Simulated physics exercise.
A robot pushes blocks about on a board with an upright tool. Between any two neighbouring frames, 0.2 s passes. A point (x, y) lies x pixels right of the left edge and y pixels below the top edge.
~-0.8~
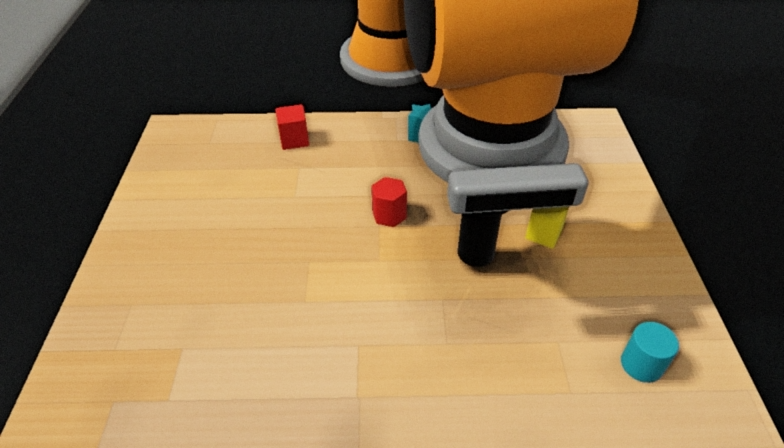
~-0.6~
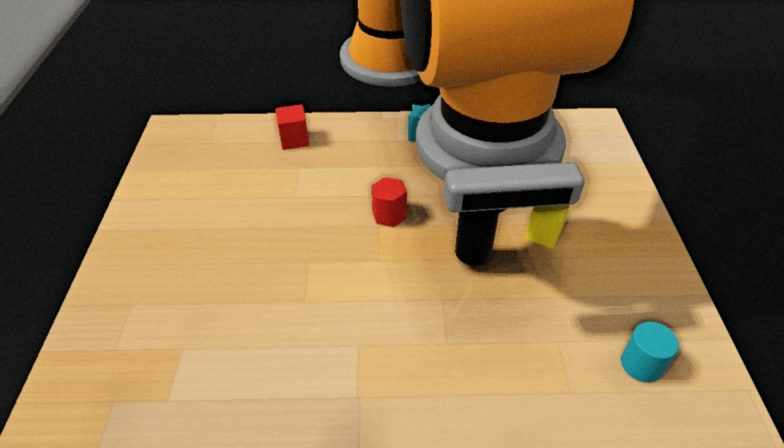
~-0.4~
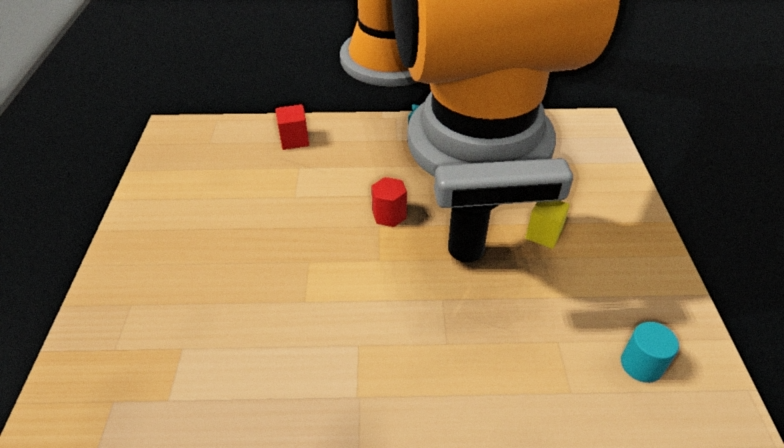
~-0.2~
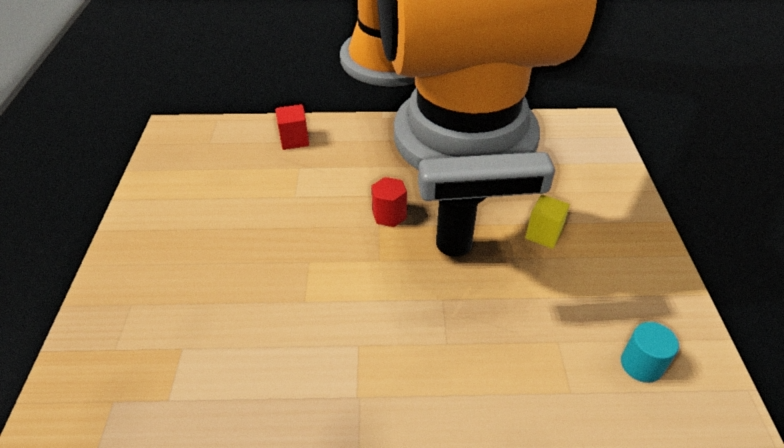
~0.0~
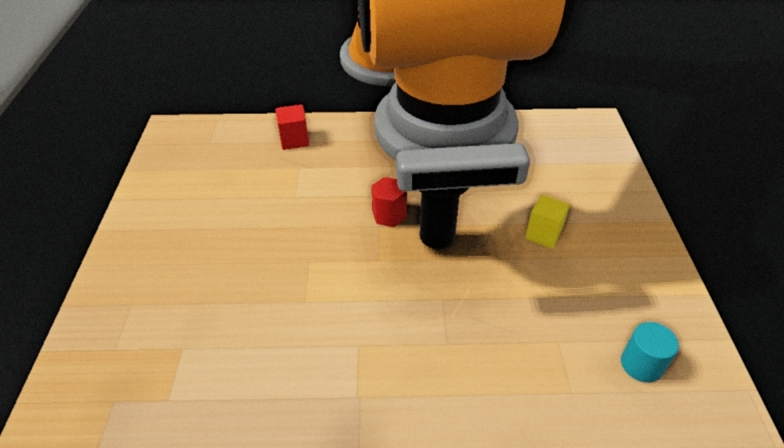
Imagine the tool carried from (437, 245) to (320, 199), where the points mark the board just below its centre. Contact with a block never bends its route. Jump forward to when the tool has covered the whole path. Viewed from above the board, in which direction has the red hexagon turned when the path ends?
Clockwise rotation.
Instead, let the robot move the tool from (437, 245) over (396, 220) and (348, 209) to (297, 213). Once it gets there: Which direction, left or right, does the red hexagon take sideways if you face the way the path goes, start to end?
It moves over to the right.
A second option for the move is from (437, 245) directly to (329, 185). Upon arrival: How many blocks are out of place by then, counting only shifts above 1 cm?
By the end of the path, one block has moved more than about a centimetre.
What follows on the original path. One third of the way, tool (395, 220); red hexagon (380, 181), turned 20° clockwise.
Two thirds of the way, tool (355, 204); red hexagon (364, 165), turned 55° clockwise.
At the end, tool (319, 190); red hexagon (363, 163), turned 65° clockwise.
